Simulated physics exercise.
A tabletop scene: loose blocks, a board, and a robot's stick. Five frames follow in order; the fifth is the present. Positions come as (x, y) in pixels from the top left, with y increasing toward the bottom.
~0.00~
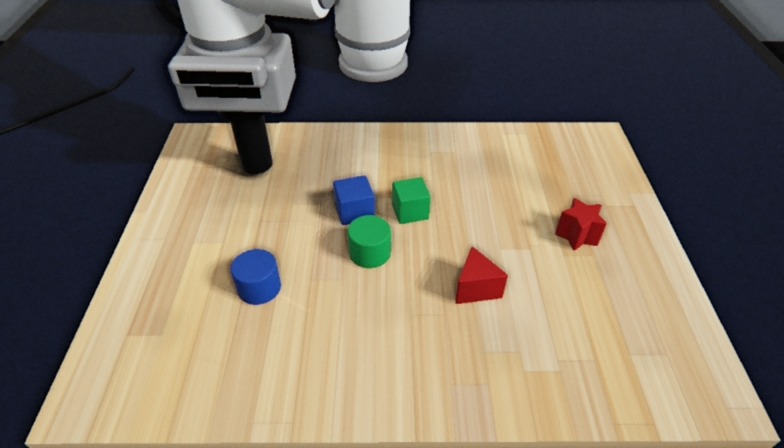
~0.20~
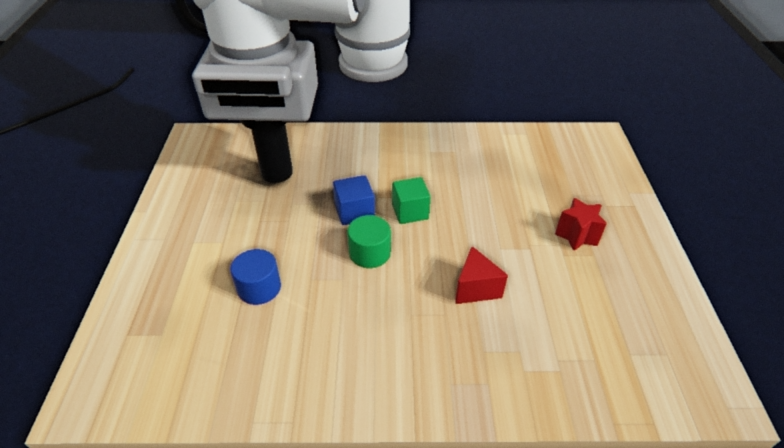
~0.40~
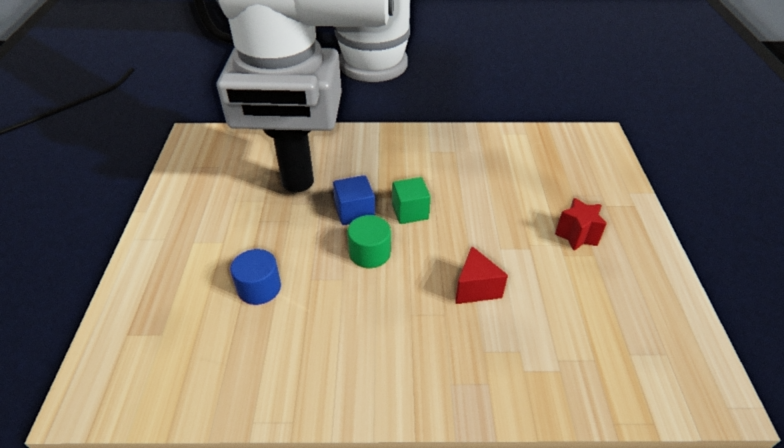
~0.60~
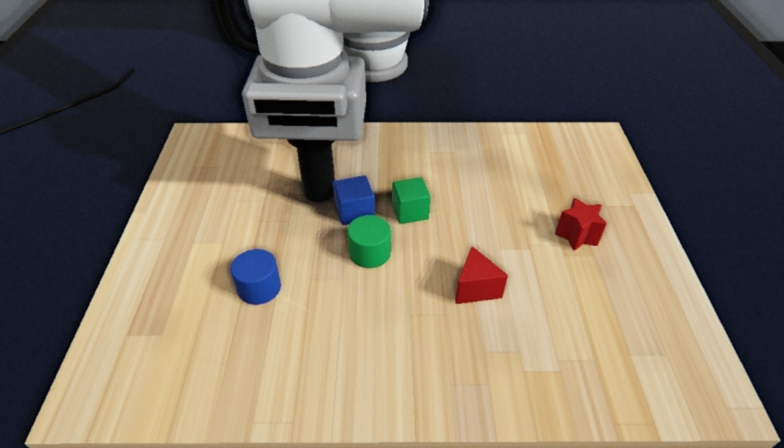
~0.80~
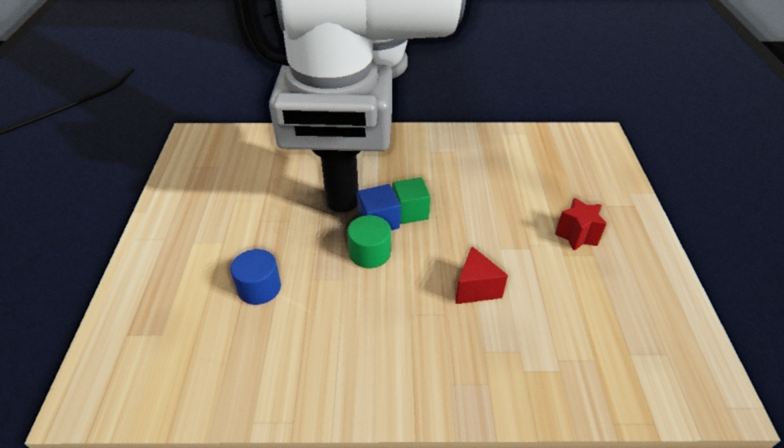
A white robot arm holding a black stick stands at the far side of a pale wooden board on a dark surface, seen from above and in front by a still camera. Blue and green blocks sit near the middle, with a blue cylinder left and a red triangle and star right. The stick slides right and slightly nearer, then nudges the blue cube rightward against the green cube.
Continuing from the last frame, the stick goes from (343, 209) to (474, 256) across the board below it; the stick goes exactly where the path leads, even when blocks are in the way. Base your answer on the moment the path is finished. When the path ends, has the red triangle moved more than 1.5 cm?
No - that is not the case.
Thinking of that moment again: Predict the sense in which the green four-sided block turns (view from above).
Verdict: Counterclockwise.
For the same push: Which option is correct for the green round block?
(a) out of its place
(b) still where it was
b.
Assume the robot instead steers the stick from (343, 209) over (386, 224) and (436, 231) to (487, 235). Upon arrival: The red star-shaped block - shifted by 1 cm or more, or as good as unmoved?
The block stays on its spot.
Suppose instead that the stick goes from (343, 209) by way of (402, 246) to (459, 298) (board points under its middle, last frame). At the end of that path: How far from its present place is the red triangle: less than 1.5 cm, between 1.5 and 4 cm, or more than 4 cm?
Between 1.5 and 4 cm.
The first path, step by step. One third of the way, stick (384, 217); blue four-sided block (425, 206), turned 25° anticlockwise; green four-sided block (445, 187), turned 30° anticlockwise.
Two thirds of the way, stick (429, 233); blue four-sided block (466, 212), turned 75° anticlockwise; green four-sided block (452, 186), turned 55° anticlockwise.
At the end, stick (475, 249); green round block unmoved; blue four-sided block (498, 213), turned 130° anticlockwise; green four-sided block (452, 186), turned 55° anticlockwise; red triangle unmoved.
